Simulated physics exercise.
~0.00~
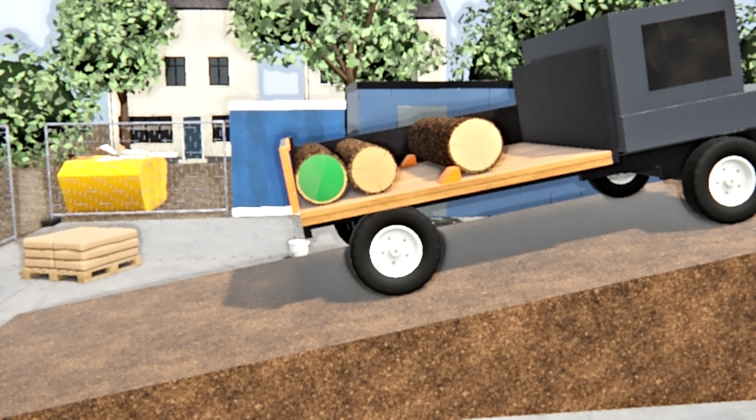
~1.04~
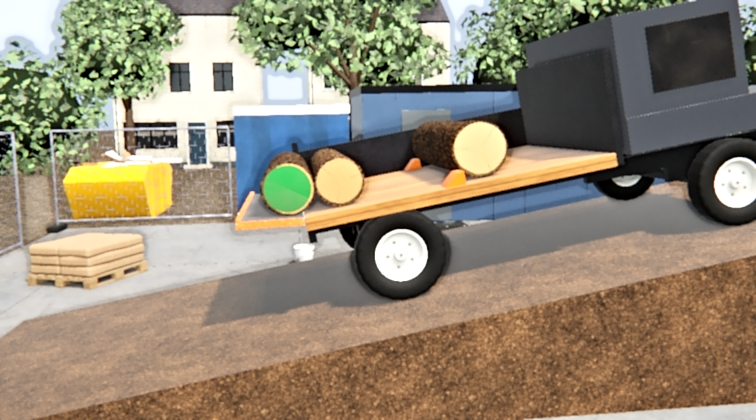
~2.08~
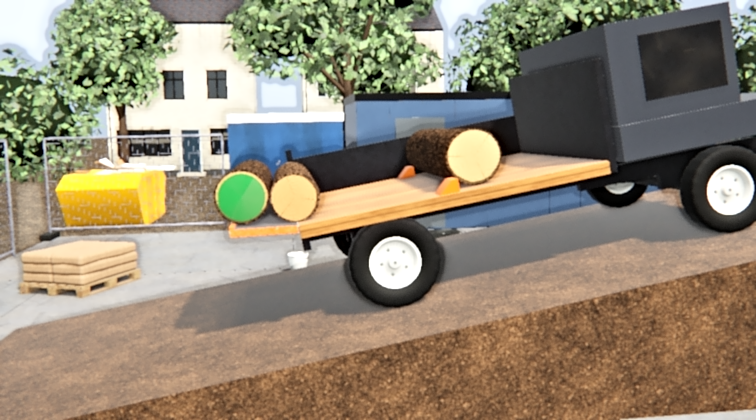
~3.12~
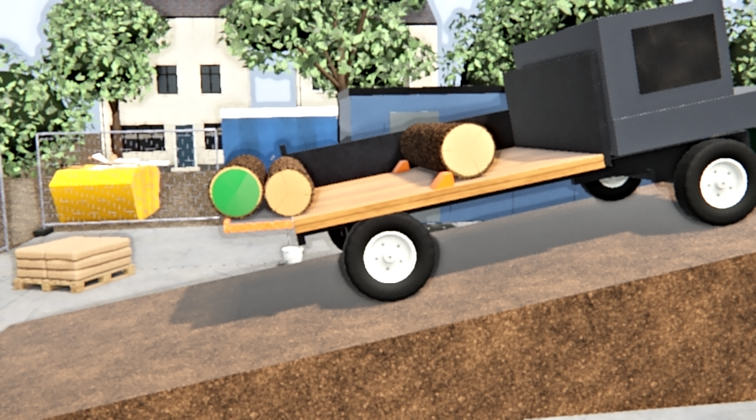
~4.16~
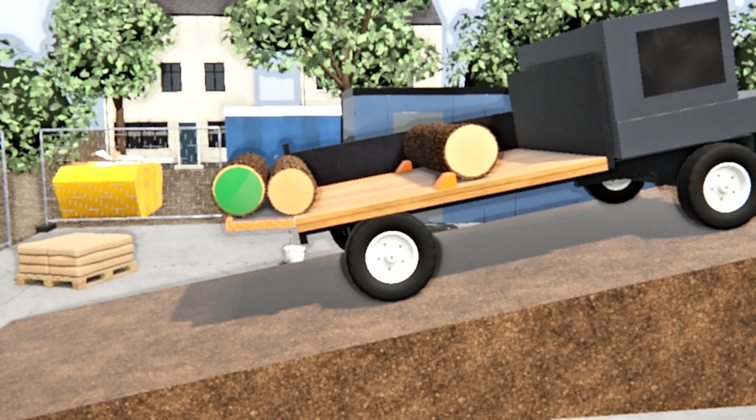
A dark grey pick-up truck, seen from the side by a slightly swaying camera, stands on a brown slope with its cab uphill at the right. Three logs lie end-on across its wooden bed, one with a green face at the far left, a plain one beside it, and another farther right above an orange chock. Behind are a yellow skip, stacked sacks, blue containers and a pale house. The tailgate swings down at the left, and the two left logs roll slowly onto it. They stop there, still aboard, while the third log stays by the chock.
